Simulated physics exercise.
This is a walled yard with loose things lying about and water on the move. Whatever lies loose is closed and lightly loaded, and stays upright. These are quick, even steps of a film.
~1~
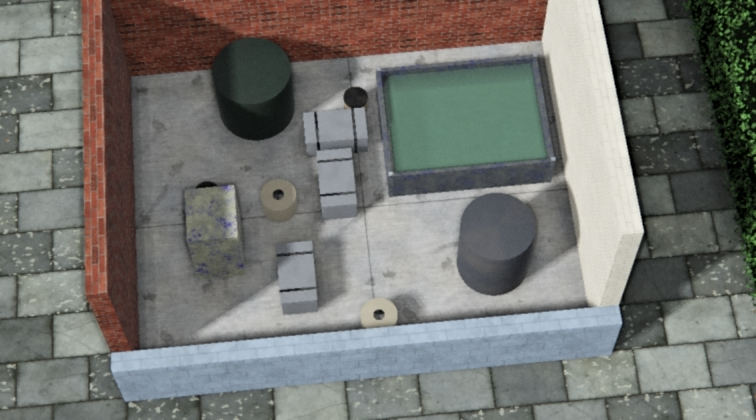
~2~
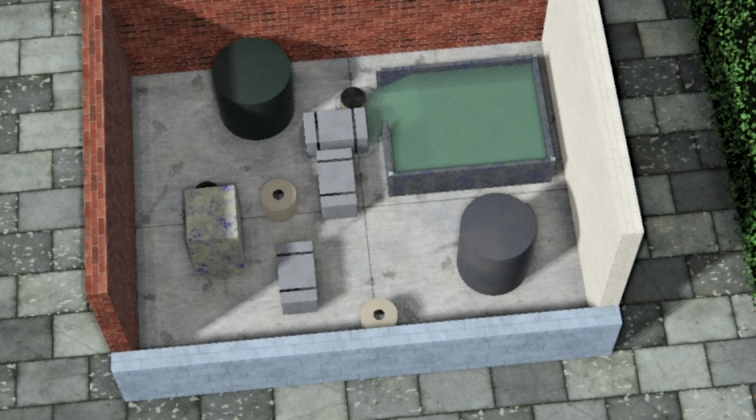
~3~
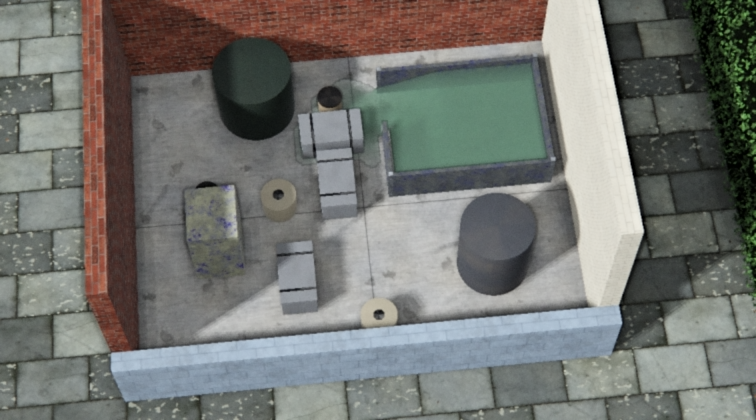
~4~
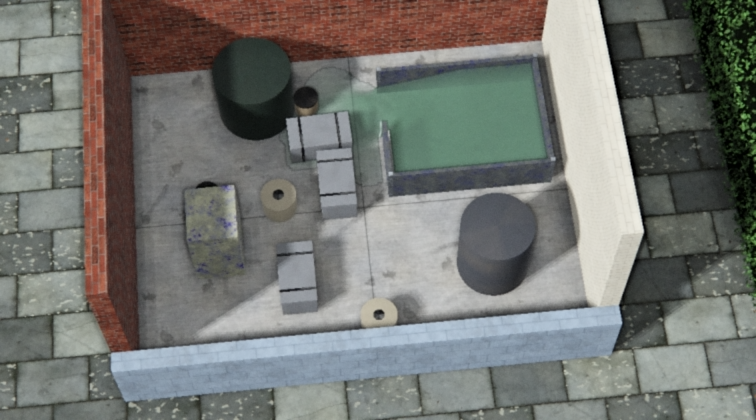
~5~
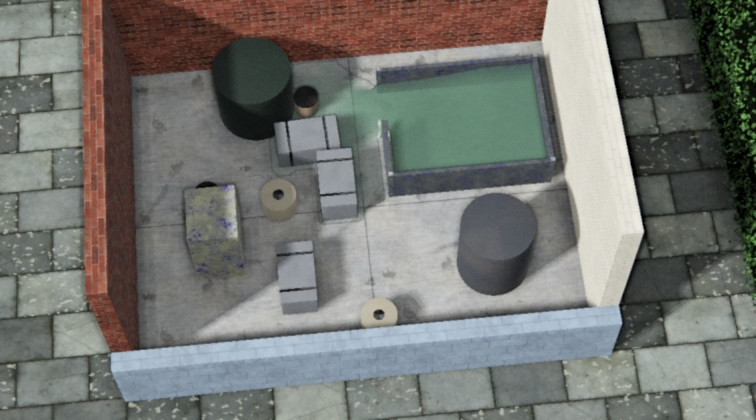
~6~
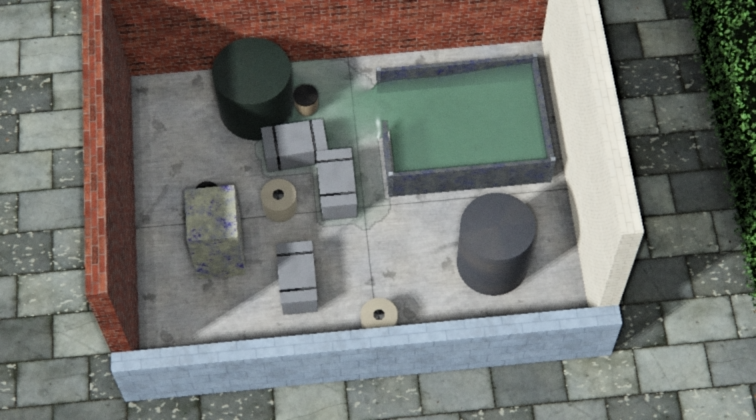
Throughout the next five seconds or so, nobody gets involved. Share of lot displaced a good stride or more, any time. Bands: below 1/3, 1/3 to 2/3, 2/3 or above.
Looks to me like between one and two in three get shifted a long way.
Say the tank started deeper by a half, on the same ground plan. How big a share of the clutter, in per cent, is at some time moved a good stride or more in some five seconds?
About 90 %.
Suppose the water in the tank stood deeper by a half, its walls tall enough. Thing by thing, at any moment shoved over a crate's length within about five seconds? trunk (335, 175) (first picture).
For this item: Stayed within that.
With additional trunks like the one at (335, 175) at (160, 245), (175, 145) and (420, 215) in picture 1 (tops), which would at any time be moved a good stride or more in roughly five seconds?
In order: Shoved clear, shoved clear, then hardly budges.
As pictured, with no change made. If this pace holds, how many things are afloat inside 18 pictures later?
Tally: 1.
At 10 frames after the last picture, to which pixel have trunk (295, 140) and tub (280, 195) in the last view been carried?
Close to (163, 200), and close to (279, 229).
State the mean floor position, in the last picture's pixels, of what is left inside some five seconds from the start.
Mean floor position: Approx. (318, 248) px, last view.
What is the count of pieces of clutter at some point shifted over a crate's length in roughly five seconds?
The count is 4.
A moment on, 2 of 7 are well off their spots; 1 afloat.
Next, 3 of 7 are well off their spots; 1 afloat.
Later, 3 of 7 are well off their spots; 1 afloat.
In the end, 4 of 7 are well off their spots, and 4 have been at some point; 2 afloat.
